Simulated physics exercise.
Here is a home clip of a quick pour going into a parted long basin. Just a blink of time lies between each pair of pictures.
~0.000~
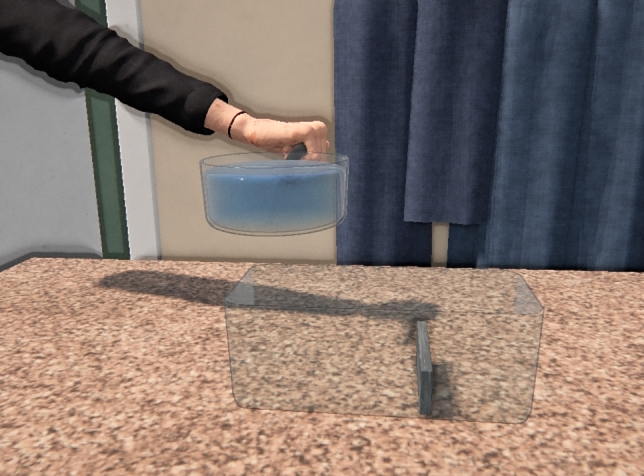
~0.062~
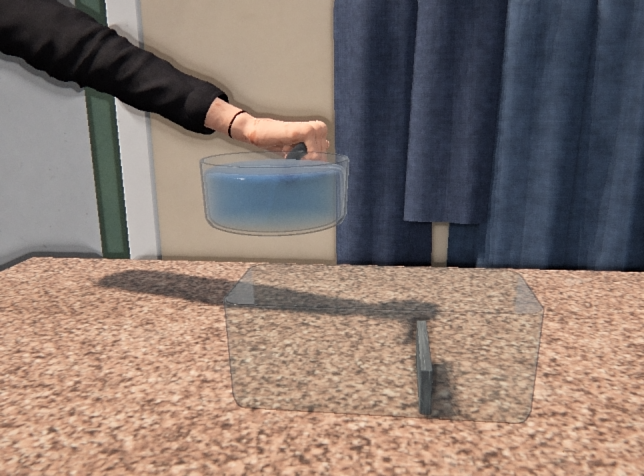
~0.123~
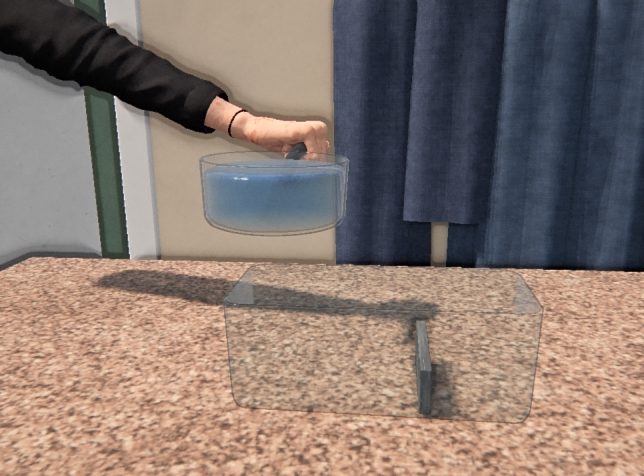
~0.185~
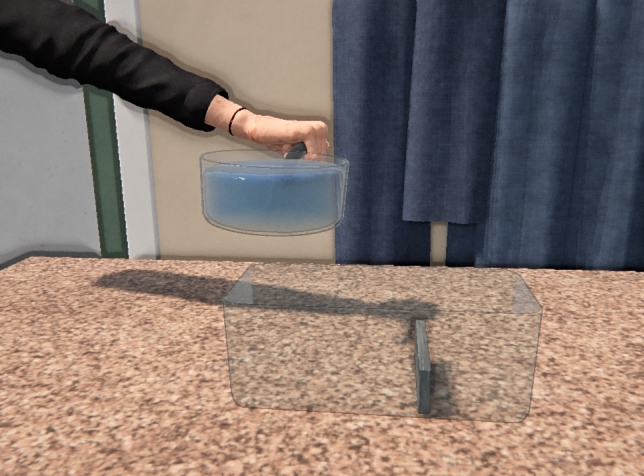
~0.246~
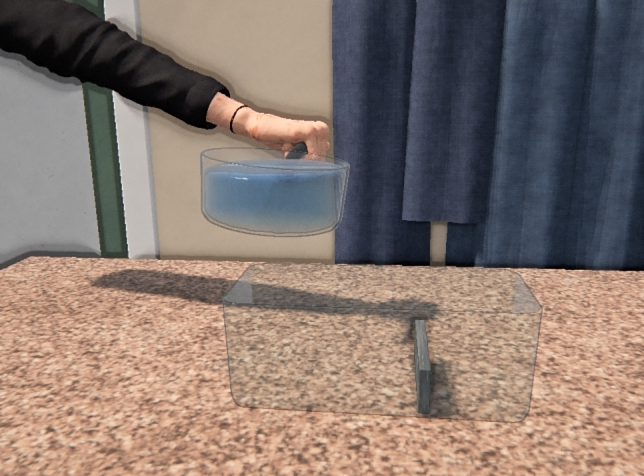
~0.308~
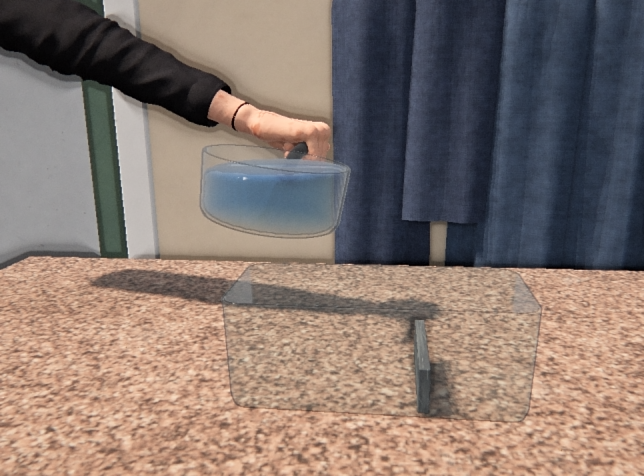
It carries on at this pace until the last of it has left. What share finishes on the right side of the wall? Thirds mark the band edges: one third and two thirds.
I would say less than a third ends up on that side.
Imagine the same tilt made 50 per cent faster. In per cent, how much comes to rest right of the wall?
Roughly 15 in a hundred.
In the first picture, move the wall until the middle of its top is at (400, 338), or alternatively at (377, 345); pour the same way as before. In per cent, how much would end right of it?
About 55 % for the first and about 70 % for the second.
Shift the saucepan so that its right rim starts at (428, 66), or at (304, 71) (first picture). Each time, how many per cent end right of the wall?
The first start gives some 70 %, the second some 5 %.
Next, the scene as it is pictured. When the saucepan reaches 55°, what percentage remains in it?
It still holds around 55 per cent there.
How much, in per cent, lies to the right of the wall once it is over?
It comes to some 20 per cent.
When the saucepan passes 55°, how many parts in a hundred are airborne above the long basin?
It's close to 25 %.
A moment on, the saucepan is tipped part way and 54 per cent is still to pour, 17 is left of the wall and 4 right of it.
Next, the saucepan is tipped on its side and 11 per cent is still to pour, 63 is left of the wall and 21 right of it.
Then the saucepan is tipped on its side and 1 per cent is still to pour, 77 is left of the wall and 22 right of it.
Later the saucepan is tipped on its side and 0 per cent is still to pour, 77 is left of the wall and 22 right of it.
In the end 77 per cent lies left of the wall, 22 right of it and 0 outside.
